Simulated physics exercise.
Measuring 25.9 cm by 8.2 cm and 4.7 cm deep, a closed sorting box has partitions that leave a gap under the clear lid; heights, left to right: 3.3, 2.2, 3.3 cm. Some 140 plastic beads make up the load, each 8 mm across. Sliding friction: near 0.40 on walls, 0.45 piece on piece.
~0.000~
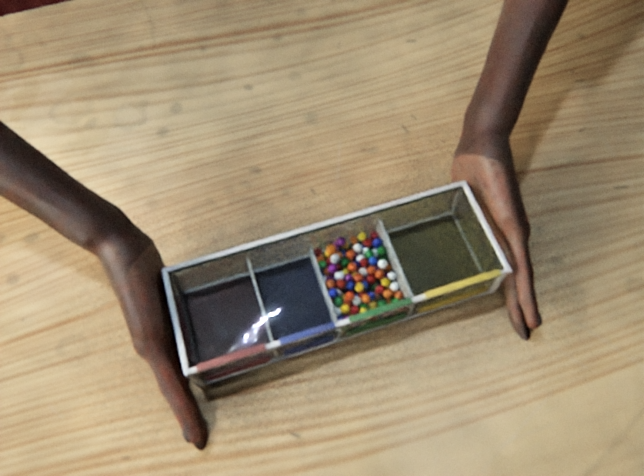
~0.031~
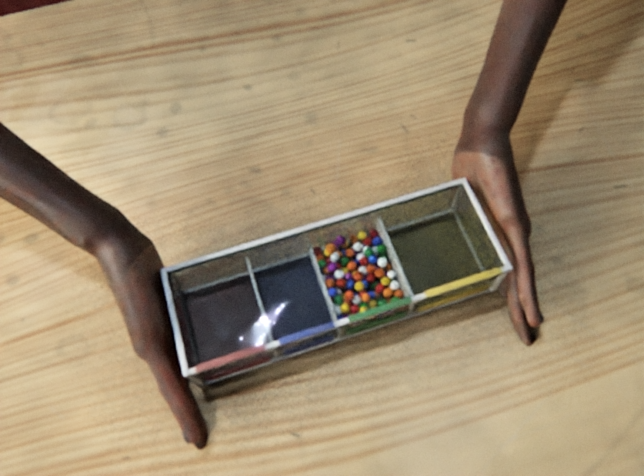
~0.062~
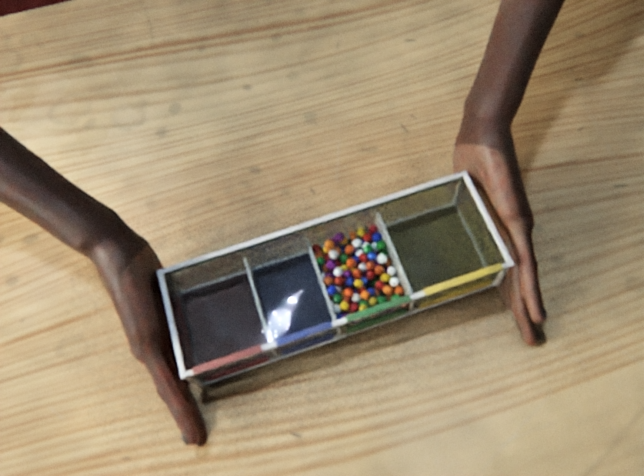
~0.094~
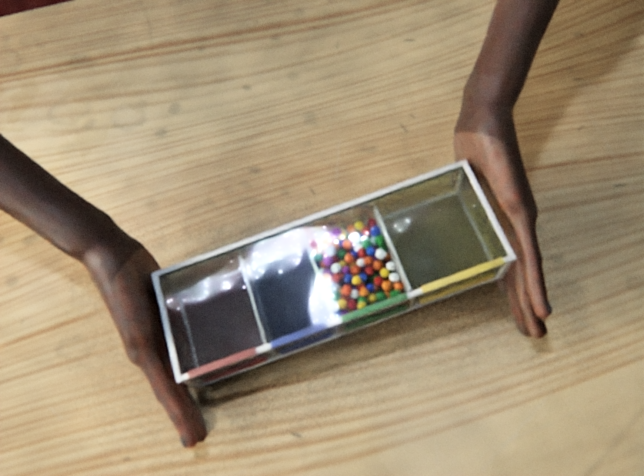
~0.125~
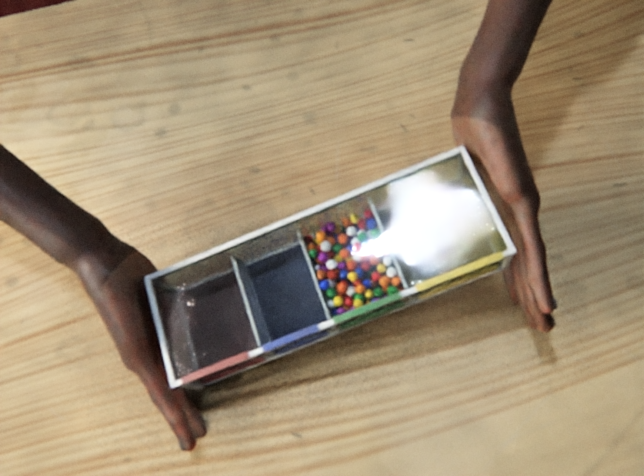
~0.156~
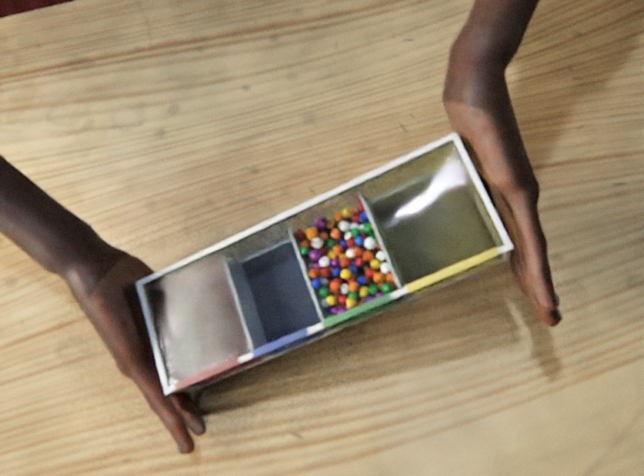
On a wooden table, two hands tilting a clear-lidded four-compartment box, its right end rising, colourful beads staying in the green-marked section.
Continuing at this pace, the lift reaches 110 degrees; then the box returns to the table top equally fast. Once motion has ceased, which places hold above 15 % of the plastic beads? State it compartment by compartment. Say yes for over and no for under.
Red compartment: Yes; blue compartment: Yes; green compartment: No; yellow compartment: No.
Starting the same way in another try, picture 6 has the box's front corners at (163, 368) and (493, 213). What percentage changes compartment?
I'd put it at about 100 per cent.
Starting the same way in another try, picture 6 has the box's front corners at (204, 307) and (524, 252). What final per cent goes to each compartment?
Red = 0 %; blue = 0 %; green = 70 %; yellow = 30 %.
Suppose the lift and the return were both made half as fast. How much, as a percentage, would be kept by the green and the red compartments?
In that case the green compartment would hold 0 per cent and the red one 55 per cent.
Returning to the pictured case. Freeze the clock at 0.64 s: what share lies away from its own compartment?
At that moment it's some 55 per cent.
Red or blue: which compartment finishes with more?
That would be the blue compartment.
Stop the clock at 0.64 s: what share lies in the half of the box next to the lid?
Close to 90 in a hundred.
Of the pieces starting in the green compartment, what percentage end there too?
Around 0 %.
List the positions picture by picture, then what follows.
In the first picture, box tilt 0 degrees, front corners at (189, 369) and (505, 269); green 100 %.
In the second picture, box tilt 1 degrees, front corners at (189, 370) and (505, 267).
In the third picture, box tilt 4 degrees, front corners at (186, 372) and (507, 263), lowest corner left front.
In the fourth picture, box tilt 8 degrees, front corners at (182, 376) and (509, 257), lowest corner left front.
In the fifth picture, box tilt 14 degrees, front corners at (176, 381) and (509, 250), lowest corner left front.
In the sixth picture, box tilt 21 degrees, front corners at (170, 387) and (505, 246), lowest corner left front; green 100 %. The box's pace is about 220 degrees a second.
After 0.64 s, tilt 110 degrees; red 10 %, blue 45 %, green 45 %.
After 0.97 s, tilt 46 degrees; red 40 %, blue 55 %, green 5 %.
After 1.39 s, tilt 0 degrees; red 45 %, blue 55 %, green 5 %.
By 1.9 s all is still; red 45 %, blue 55 %, green 5 %, yellow 0 %.
